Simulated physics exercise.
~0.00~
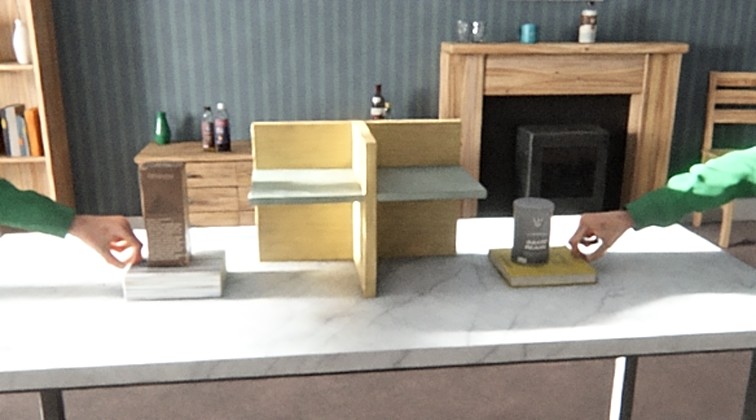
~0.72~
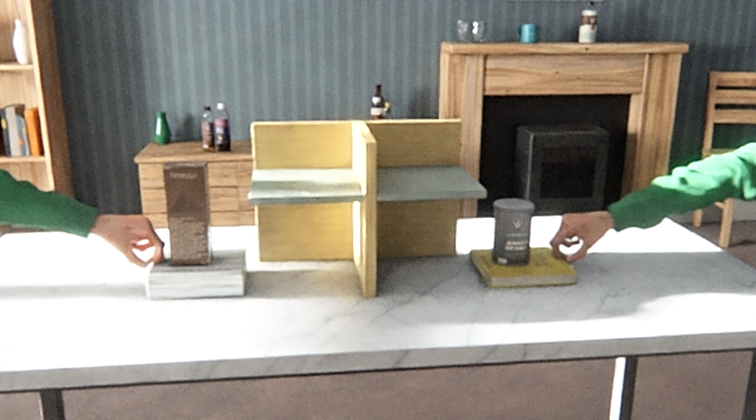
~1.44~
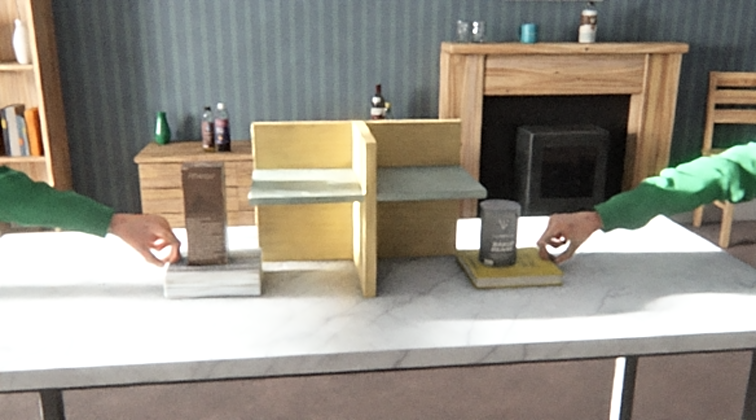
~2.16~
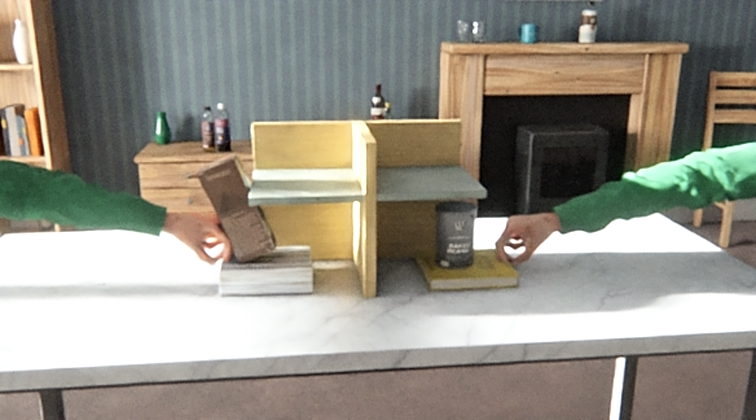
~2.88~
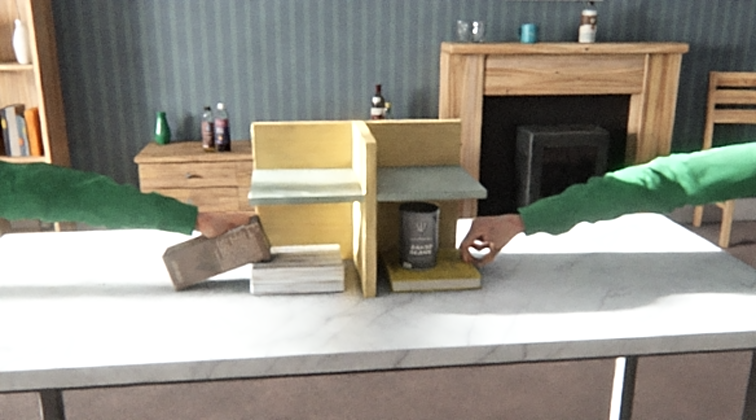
Two loaded trays slide inward across a white marble table, pushed by green-sleeved hands toward a pale yellow rack with a grey shelf on each side, seen from the front in a room with a fireplace. On the left, a tall brown carton stands on a white board; on the right, a grey tin stands on a yellow book. As the trays near the rack, the carton strikes the left shelf and leans back to the left. It topples off onto its side beside the board, while the tin rides upright beneath the right shelf, untouched.
